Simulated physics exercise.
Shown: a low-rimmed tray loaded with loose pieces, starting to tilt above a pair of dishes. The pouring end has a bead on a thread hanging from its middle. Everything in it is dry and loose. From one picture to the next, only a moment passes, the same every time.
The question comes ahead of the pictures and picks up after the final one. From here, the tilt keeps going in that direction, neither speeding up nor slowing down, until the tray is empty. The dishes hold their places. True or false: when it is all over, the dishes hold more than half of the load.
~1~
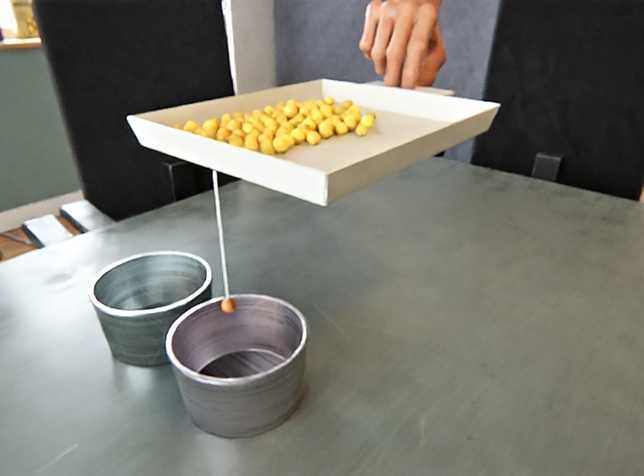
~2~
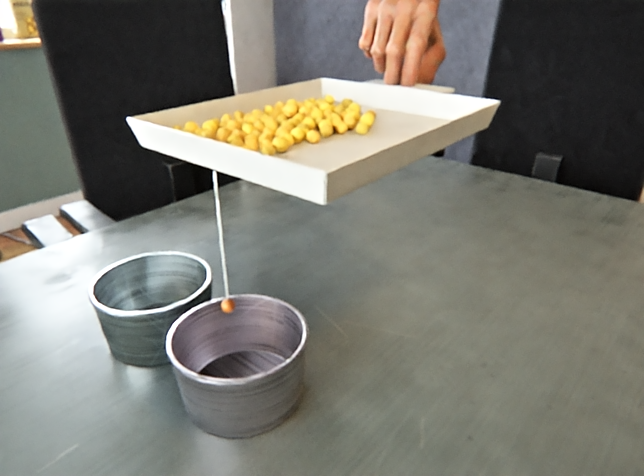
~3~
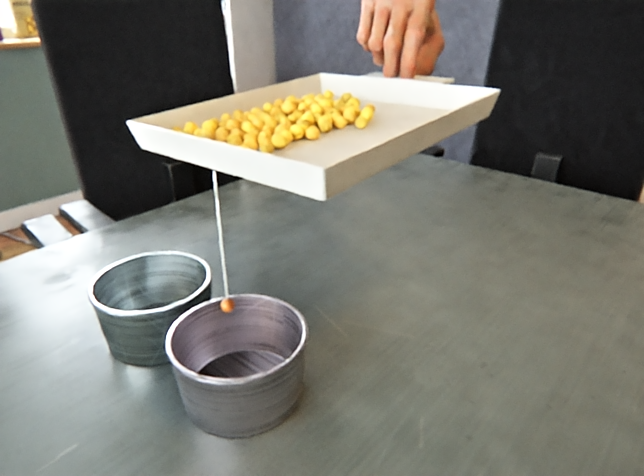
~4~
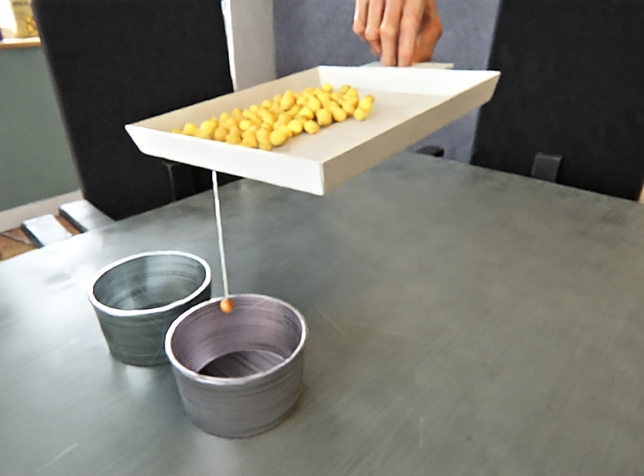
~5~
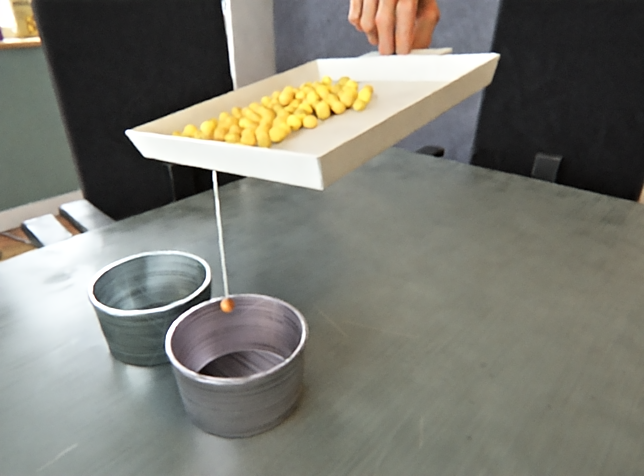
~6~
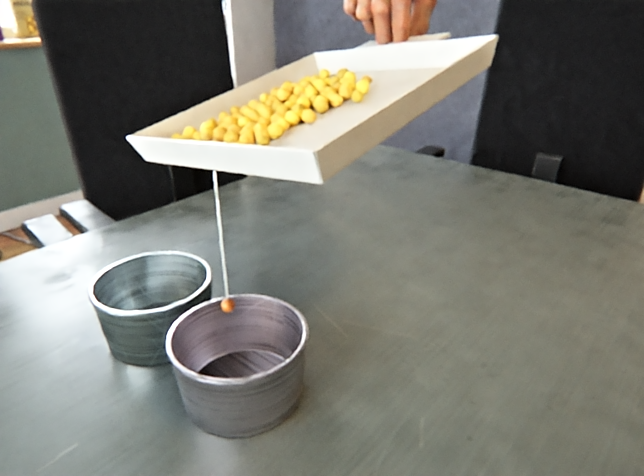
True.
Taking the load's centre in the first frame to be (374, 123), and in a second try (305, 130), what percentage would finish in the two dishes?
The first start gives 90 percent and the second 90 percent.
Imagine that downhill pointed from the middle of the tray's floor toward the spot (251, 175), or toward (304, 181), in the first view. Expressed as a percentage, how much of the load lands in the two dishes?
10 % and 20 %.
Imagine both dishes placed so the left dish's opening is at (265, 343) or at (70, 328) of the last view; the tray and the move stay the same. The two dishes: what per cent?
Near 0 % and 0 %.
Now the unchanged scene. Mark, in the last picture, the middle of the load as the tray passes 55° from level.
Somewhere around pixel (218, 109) in the last picture.
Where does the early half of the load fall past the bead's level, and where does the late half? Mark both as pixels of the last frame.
First part (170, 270), rest (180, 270).
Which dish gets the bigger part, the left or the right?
The one at left wins.
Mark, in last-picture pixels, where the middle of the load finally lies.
It settles centred around (159, 327).
Soon, tray tipped steeply; all on the tray.
A while on, tray tipped right over; all on the tray.
Towards the end, tray tipped past a quarter turn; a stray few in the right dish; nearly all in the left dish; a small part outside both.
Finally, tray tipped past a quarter turn; a stray few in the right dish; nearly all in the left dish; a small part outside both.
